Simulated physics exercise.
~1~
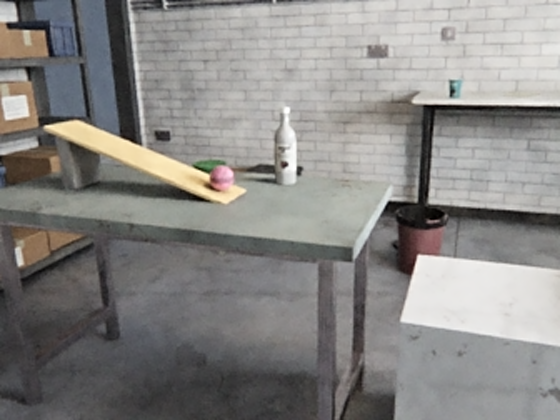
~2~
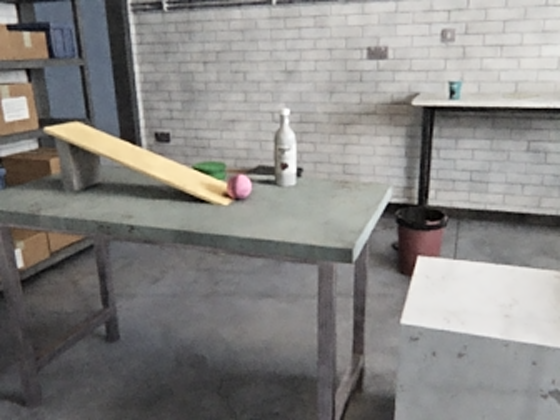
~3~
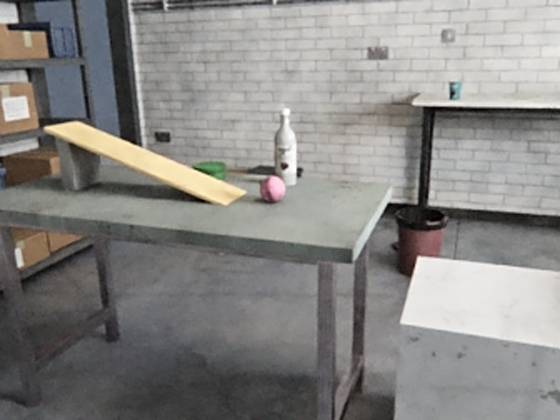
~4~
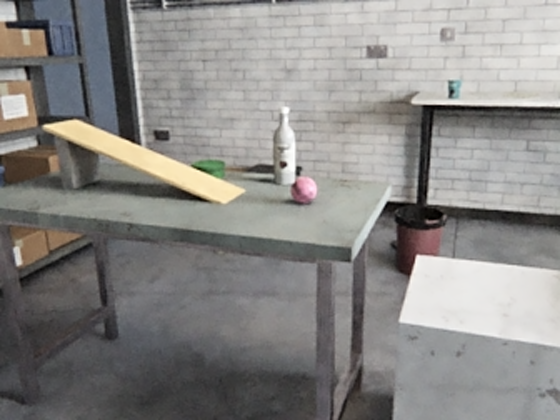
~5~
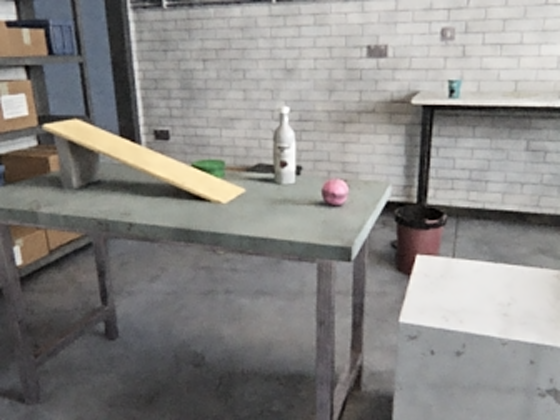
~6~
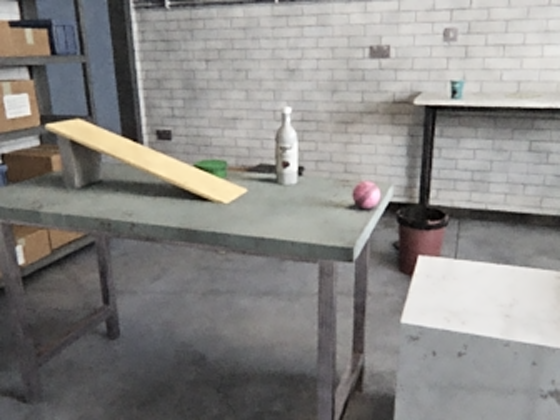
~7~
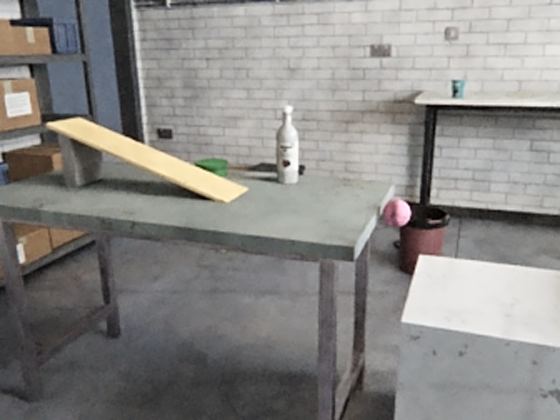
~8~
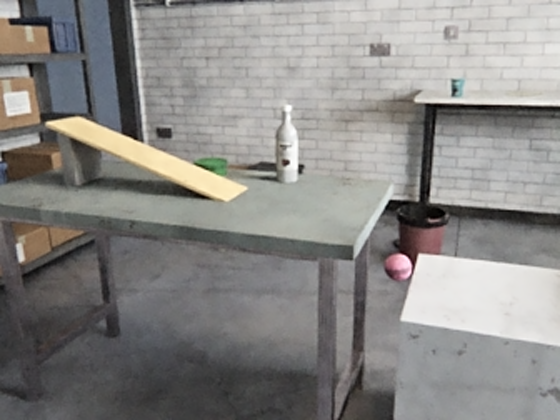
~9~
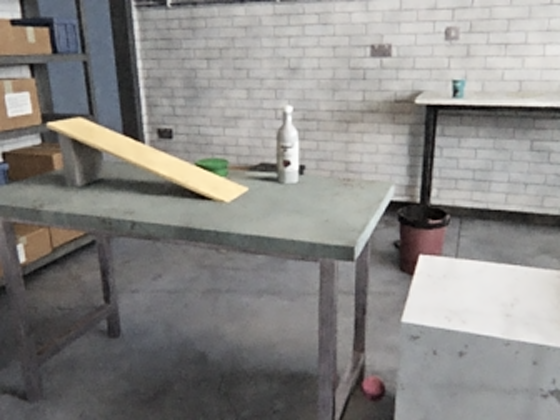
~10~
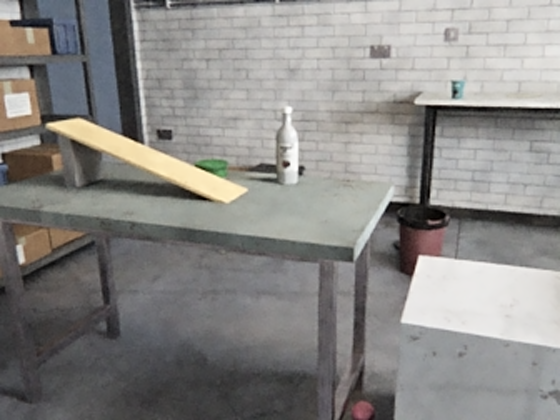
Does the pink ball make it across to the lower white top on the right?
No, it leaves the table's right edge and drops into the gap before the white top, ending low down near the table leg.
A pink ball rolls off the foot of a sloping board and heads right along a grey-green table, passing a white bottle and a green tub that stay put. It goes over the right edge, drops into the gap before a lower white-topped block, and ends low down near the table leg.
